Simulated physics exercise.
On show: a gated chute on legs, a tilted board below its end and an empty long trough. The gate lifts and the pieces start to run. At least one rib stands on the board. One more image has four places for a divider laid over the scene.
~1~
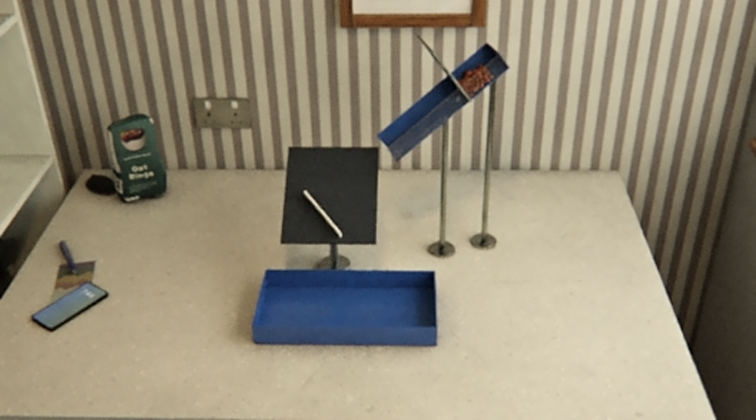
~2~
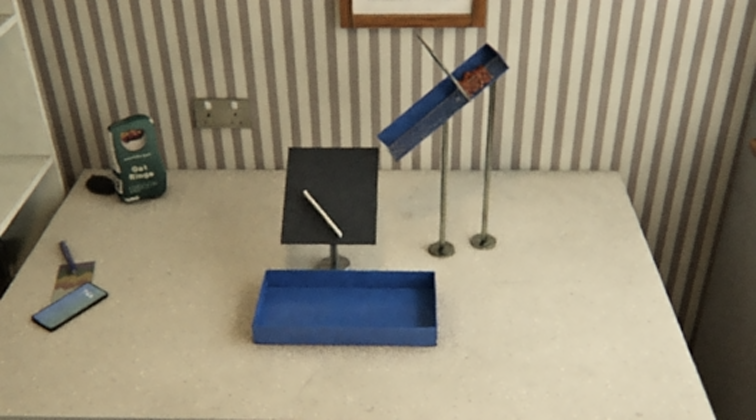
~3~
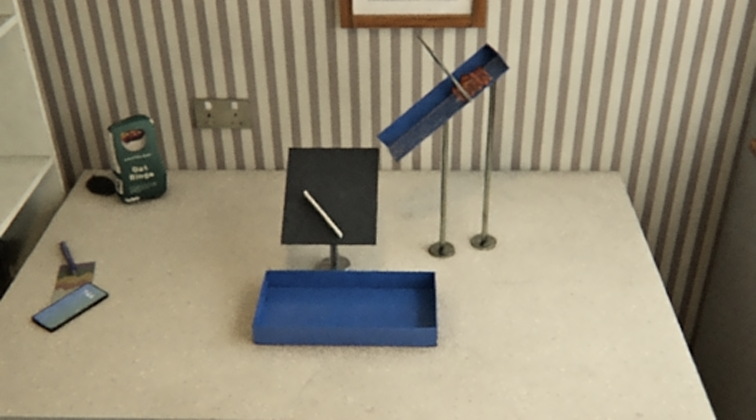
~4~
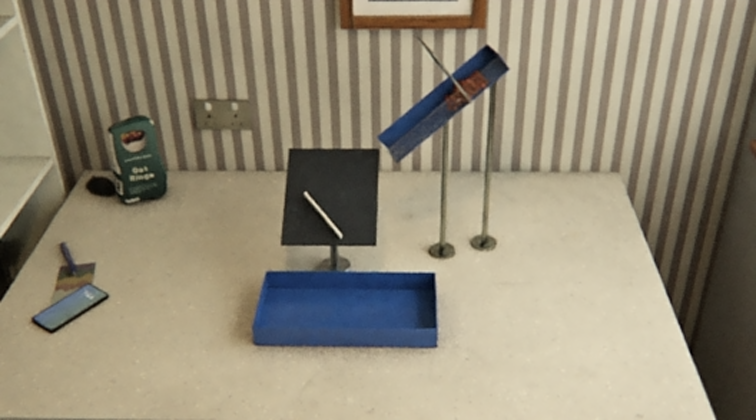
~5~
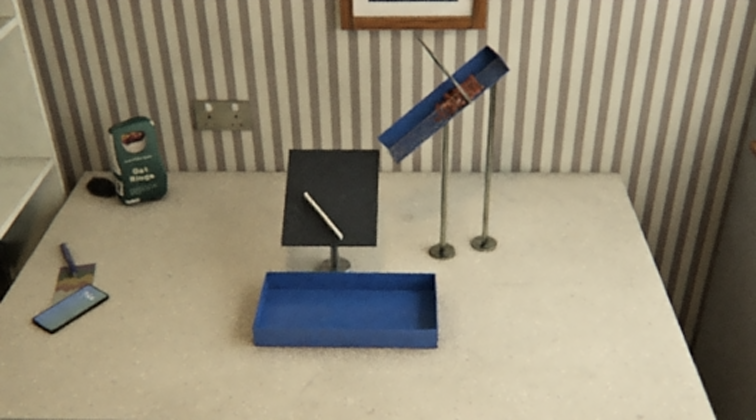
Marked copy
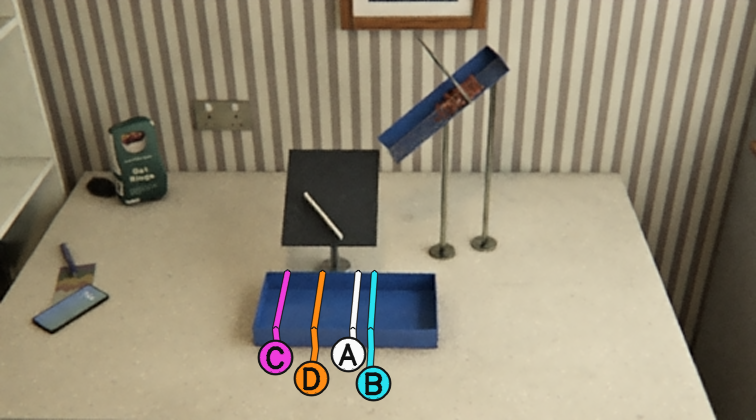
Reddish-brown pellets slide a short way down a blue chute above a tilted dark board.
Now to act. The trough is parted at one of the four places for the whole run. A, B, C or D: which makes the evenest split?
Best: A.
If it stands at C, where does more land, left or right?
The right side.
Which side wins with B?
More lands on the left.
On the marked copy, line A crosses the front rim at (352, 329); line B crosses the front rim at (370, 329); line C crosses the front rim at (275, 328); line D crosses the front rim at (314, 329).
If A is chosen, of what is caught, roughly half on the left of the divider, roughly half on the right.
If B is chosen, of what is caught, almost all on the left of the divider, about a tenth on the right.
If C is chosen, of what is caught, not one piece on the left of the divider, every piece on the right.
If D is chosen, of what is caught, just a few on the left of the divider, almost all on the right.
